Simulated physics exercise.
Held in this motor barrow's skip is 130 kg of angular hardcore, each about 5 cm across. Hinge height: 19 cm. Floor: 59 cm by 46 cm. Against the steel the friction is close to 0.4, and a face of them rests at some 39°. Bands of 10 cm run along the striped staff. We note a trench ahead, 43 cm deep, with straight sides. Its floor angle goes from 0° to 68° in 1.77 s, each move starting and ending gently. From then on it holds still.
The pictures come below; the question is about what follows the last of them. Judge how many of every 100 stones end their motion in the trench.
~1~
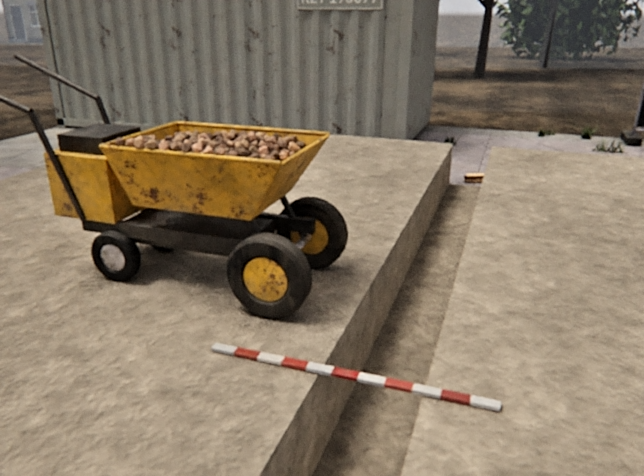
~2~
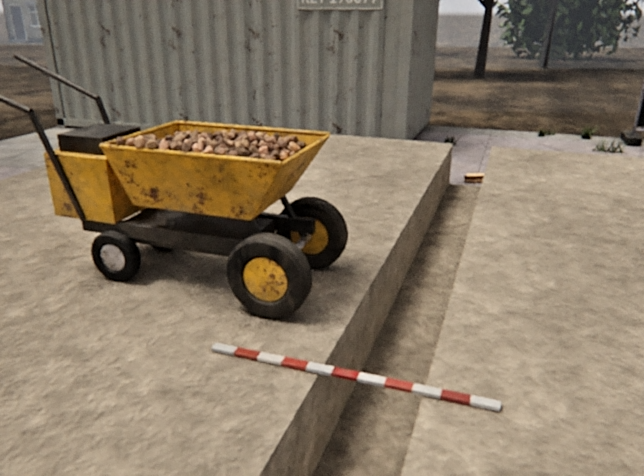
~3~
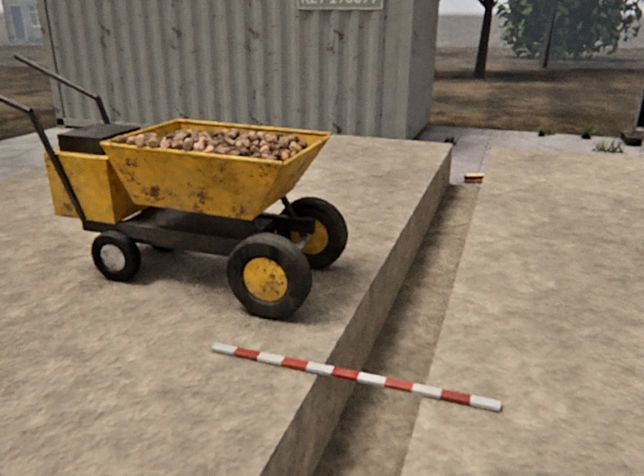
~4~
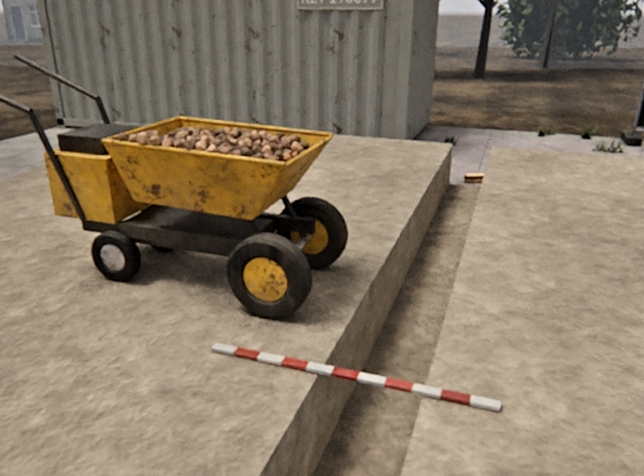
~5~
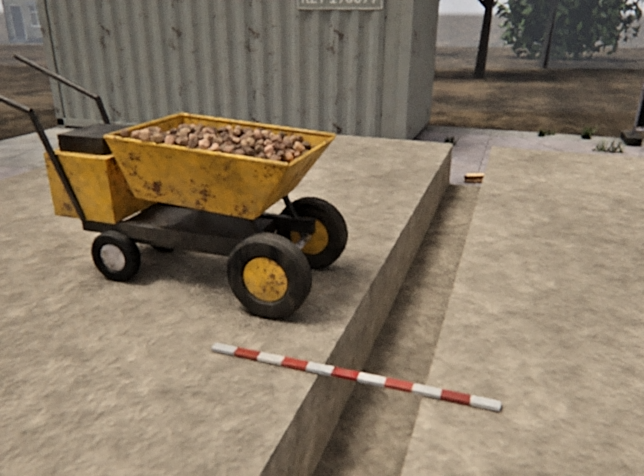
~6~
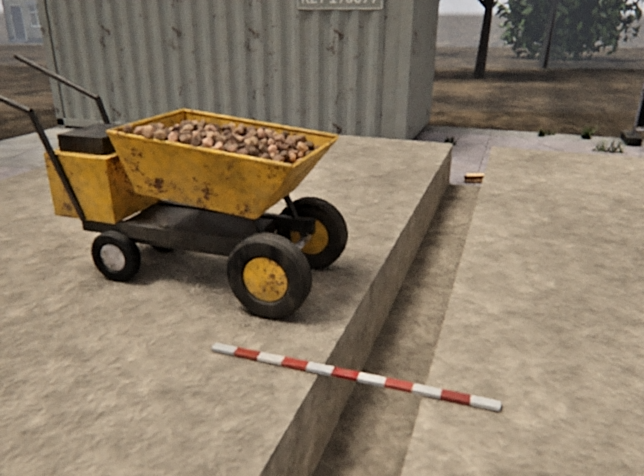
I would put it near 51 out of 100.
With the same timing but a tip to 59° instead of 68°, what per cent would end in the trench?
Some 25% would finish there.
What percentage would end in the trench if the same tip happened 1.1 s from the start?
It'd be some 45 per cent.
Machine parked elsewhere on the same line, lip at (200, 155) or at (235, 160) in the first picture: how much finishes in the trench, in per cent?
Roughly 45 in a hundred from the first, 65 in a hundred from the second.
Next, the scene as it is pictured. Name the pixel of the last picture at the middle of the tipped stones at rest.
About (419, 375).
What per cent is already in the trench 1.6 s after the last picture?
Roughly 15 percent of the load.
Then, 1.0 s after the last picture the floor is at 57°, 100 % in the skip; the foremost stones are at (380, 220).
Then, 1.6 s after the last picture the floor is at 68°, 81 % in the skip, 15 % in the trench, 4 % past the trench; the foremost stones are at (481, 315).
Then, 1.9 s after the last picture the floor is at 68°, 59 % in the skip, 27 % in the trench, 14 % past the trench; the foremost stones are at (542, 328).
Then, 3.9 s after the last picture the floor is at 68°, 34 % in the skip, 51 % in the trench, 15 % past the trench; the foremost stones are at (573, 341).
